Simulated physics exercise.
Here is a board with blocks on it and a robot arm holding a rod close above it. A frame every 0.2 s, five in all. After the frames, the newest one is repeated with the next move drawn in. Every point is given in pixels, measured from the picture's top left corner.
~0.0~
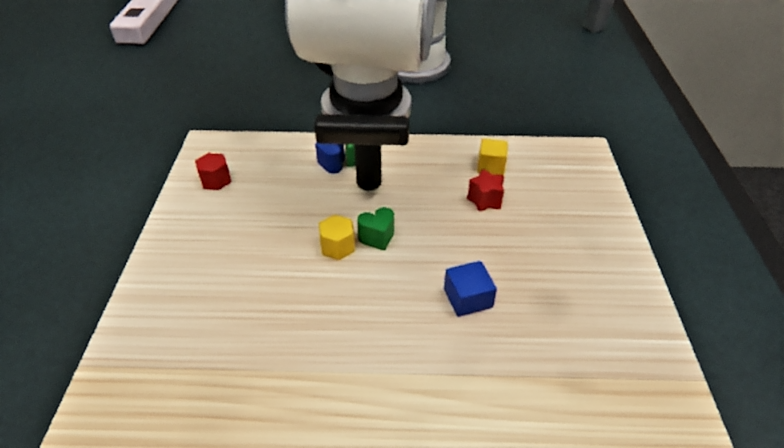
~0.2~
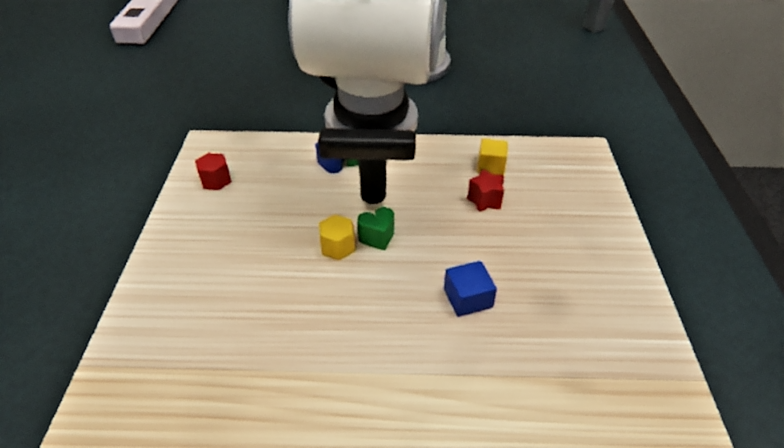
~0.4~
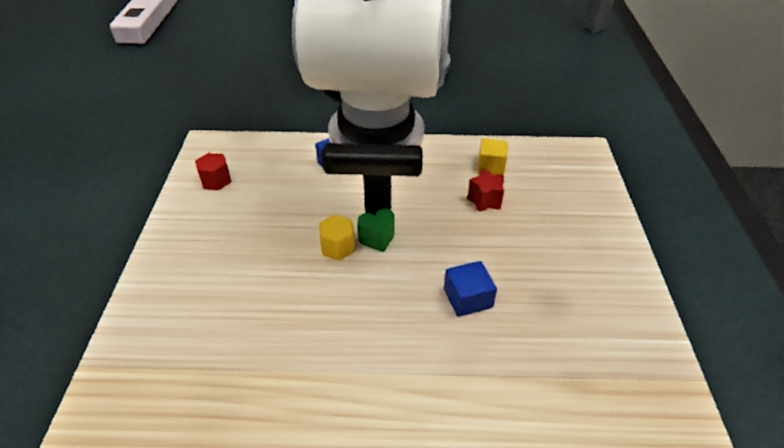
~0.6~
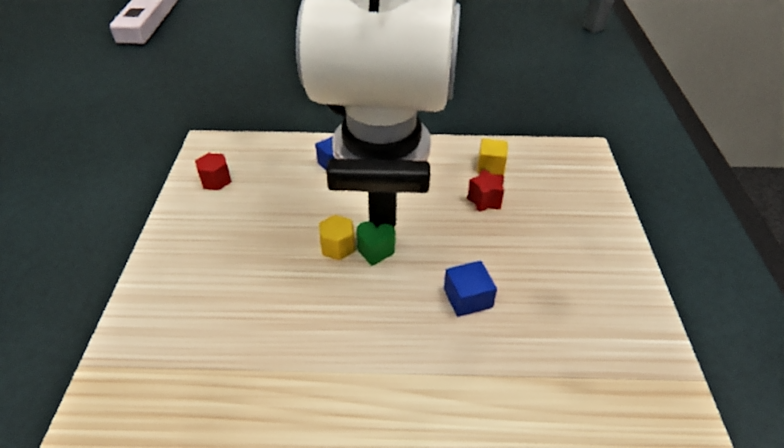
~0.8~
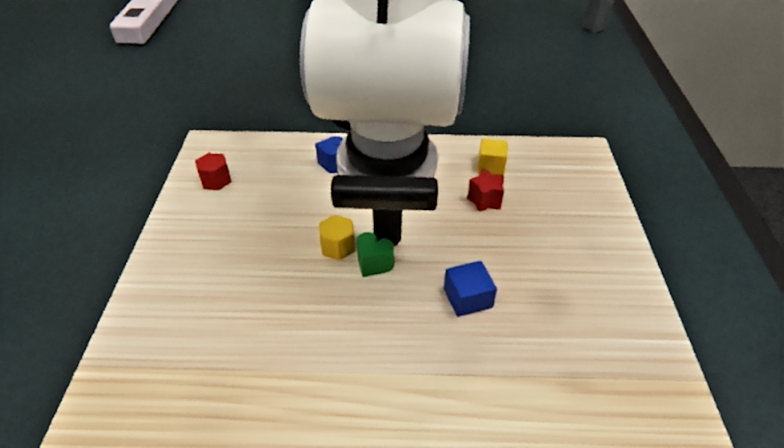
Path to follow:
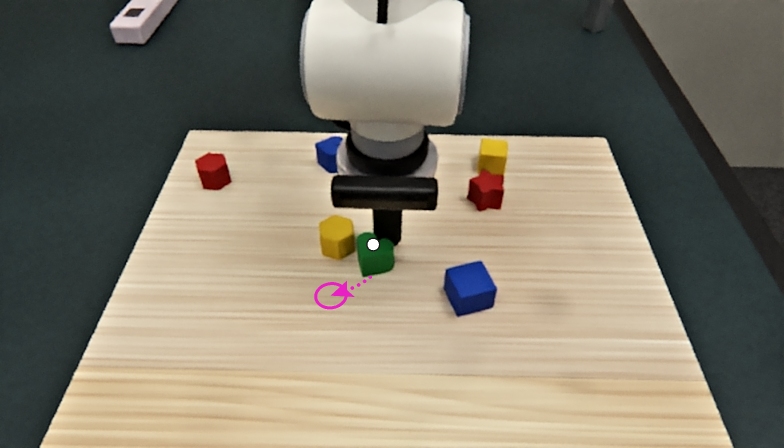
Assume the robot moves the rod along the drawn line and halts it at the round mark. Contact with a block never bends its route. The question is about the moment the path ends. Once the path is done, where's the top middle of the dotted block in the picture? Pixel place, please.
Final place: (323, 300).
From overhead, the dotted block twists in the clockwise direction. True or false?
That claim is false.
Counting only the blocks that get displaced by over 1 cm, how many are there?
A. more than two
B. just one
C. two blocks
B - just one.
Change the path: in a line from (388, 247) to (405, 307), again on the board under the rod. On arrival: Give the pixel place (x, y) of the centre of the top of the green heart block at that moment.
The middle of the upper face of the green heart block will lie at about (368, 264) in the picture.
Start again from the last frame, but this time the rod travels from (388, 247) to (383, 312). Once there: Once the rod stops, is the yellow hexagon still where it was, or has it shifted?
The answer is that it remains undisturbed.
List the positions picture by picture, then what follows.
The first picture shows rod's lower end (369, 182); yellow hexagon (336, 227); green heart block (377, 218).
The second picture shows rod (373, 196); blocks still.
The third picture shows rod (378, 209); blocks still.
The fourth picture shows rod (383, 223); green heart block (375, 232).
The fifth picture shows rod (387, 238); yellow hexagon (336, 227); green heart block (373, 245).
Drawn move, from (388, 247) by way of (379, 267) and (359, 285) to (331, 295); the dot is on the green heart block.
On the path given first. Halfway along, rod (369, 269); green heart block (353, 278).
At the end, rod (330, 286); yellow hexagon still; green heart block (323, 300), turned 25° anticlockwise.
